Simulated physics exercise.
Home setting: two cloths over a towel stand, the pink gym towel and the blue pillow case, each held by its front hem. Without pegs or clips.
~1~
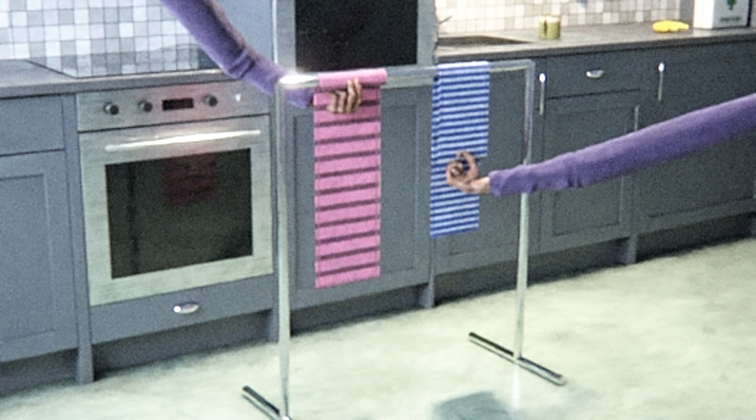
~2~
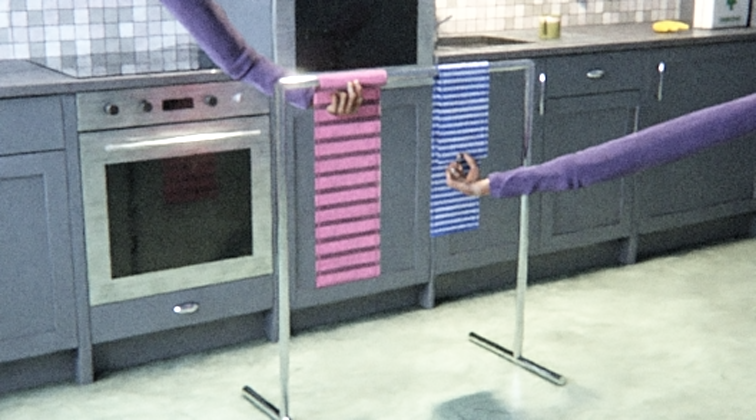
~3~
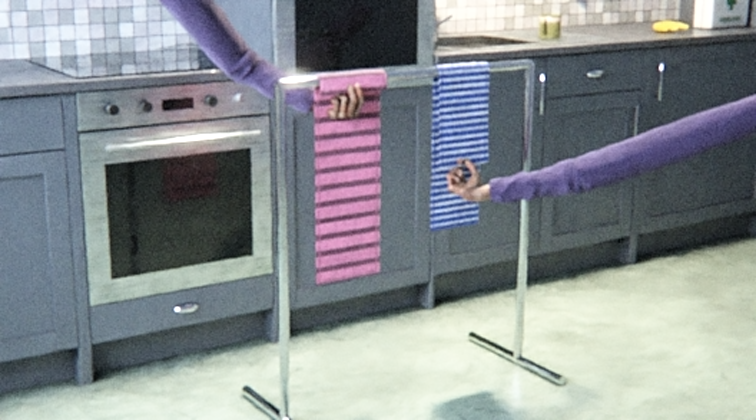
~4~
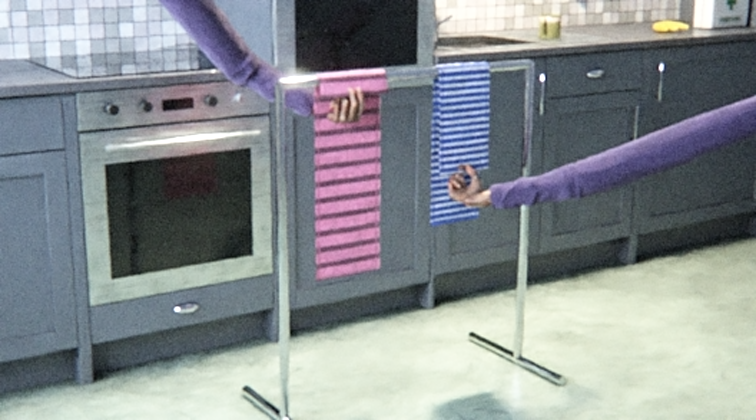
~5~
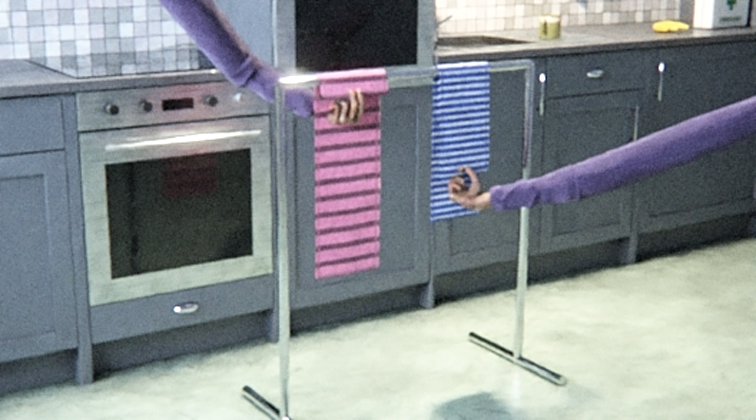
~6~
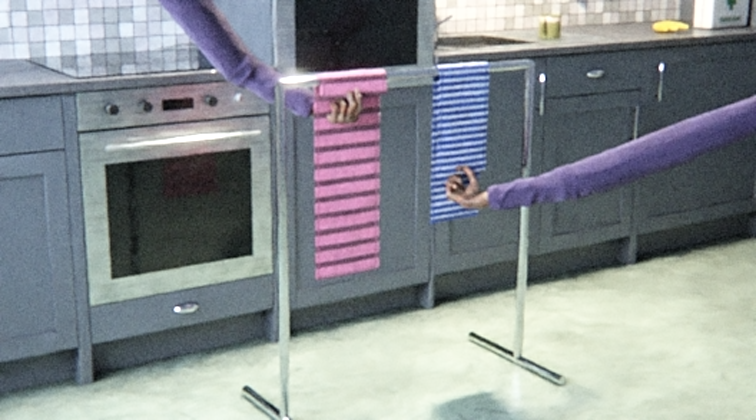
Two striped cloths shift slightly on a metal stand in a grey-cabineted kitchen, seen from the front by a still camera. The pink one hangs at left near an oven, the blue one at right, each held at its short near end by a hand in a purple sleeve. Both hands ease down a little, drawing the near ends lower while the cloths' far ends rise slightly, and then barely move.
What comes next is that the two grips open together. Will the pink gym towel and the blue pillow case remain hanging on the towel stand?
In order: I expect the pink gym towel is going to drop away; I expect the blue pillow case is going to remain in place.
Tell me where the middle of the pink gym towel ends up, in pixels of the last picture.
Somewhere around pixel (344, 401).
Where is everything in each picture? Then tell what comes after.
In the first frame, gym towel front hem (370, 81), back hem (364, 276); pillow case front hem (451, 156), back hem (443, 231).
In the second frame, gym towel front hem (371, 82); pillow case front hem (451, 157).
In the third frame, gym towel front hem (371, 85); pillow case front hem (452, 163).
In the fourth frame, gym towel front hem (372, 89); pillow case front hem (453, 169).
In the fifth frame, gym towel front hem (372, 91); pillow case front hem (453, 171).
In the sixth frame, gym towel front hem (370, 91), back hem (364, 267), front far shorter than the back; pillow case front hem (451, 170), back hem (443, 217), front over half the back.
Then, 0.38 s past the final frame, gym towel clear of the rail and dropping near (347, 295); pillow case unmoved.
Then, 0.66 s past the final frame, gym towel in a heap on the floor near (344, 400); pillow case unmoved.
When it is over, gym towel in a heap on the floor near (344, 401); pillow case unmoved. The pink gym towel slips to the floor and the blue pillow case keeps its place.
